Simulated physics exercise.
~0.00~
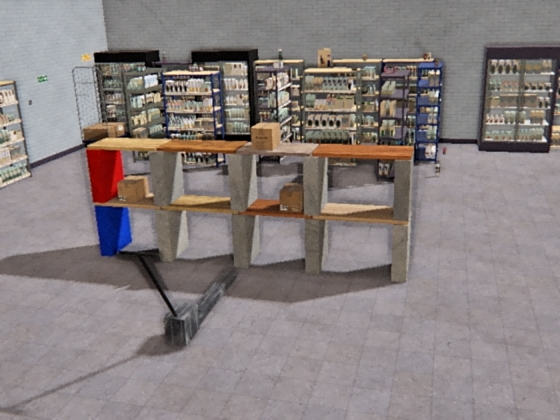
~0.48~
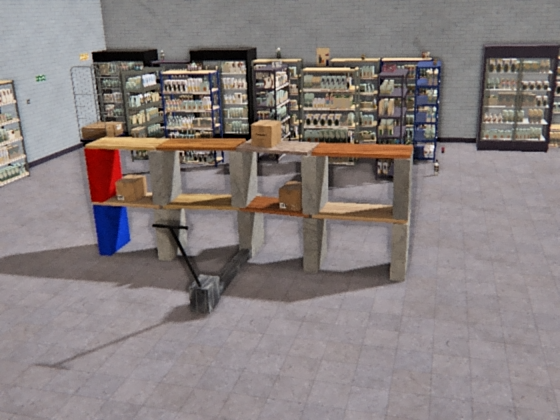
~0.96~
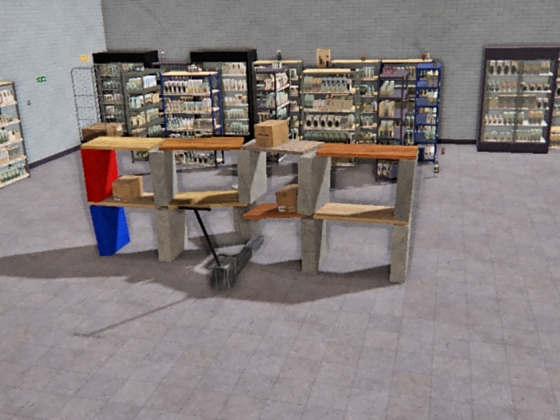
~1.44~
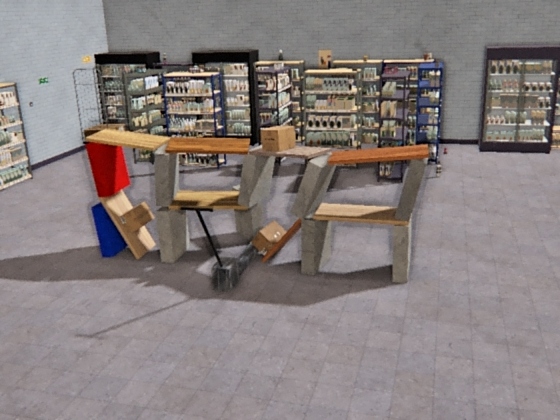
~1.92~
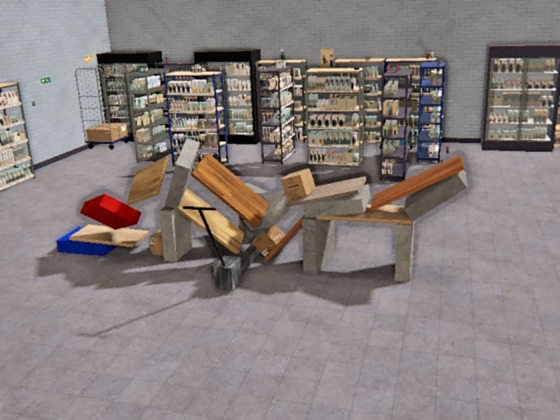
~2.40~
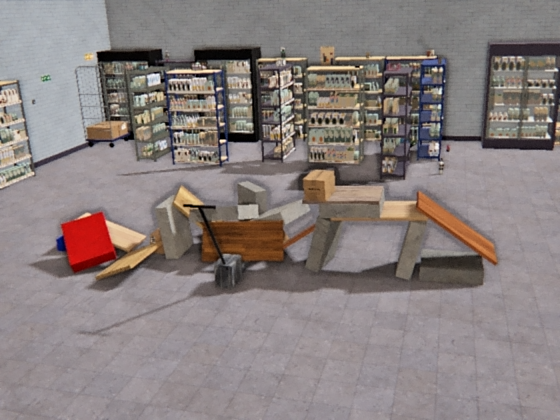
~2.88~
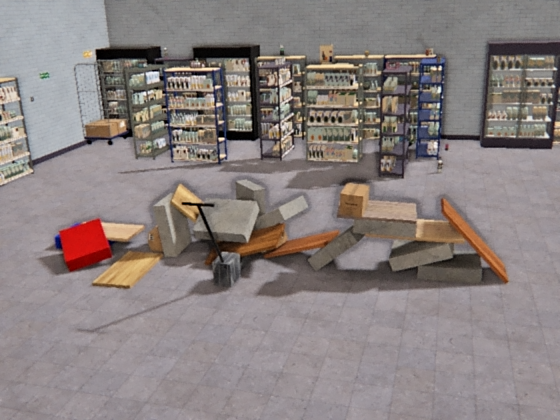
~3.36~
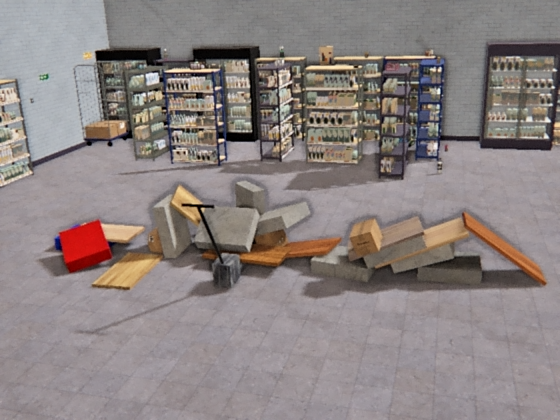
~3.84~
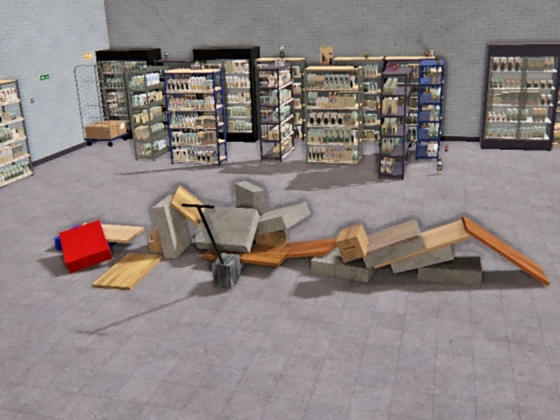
A two-tier shelf of boards and blocks collapses into a heap after a jack pushes in.
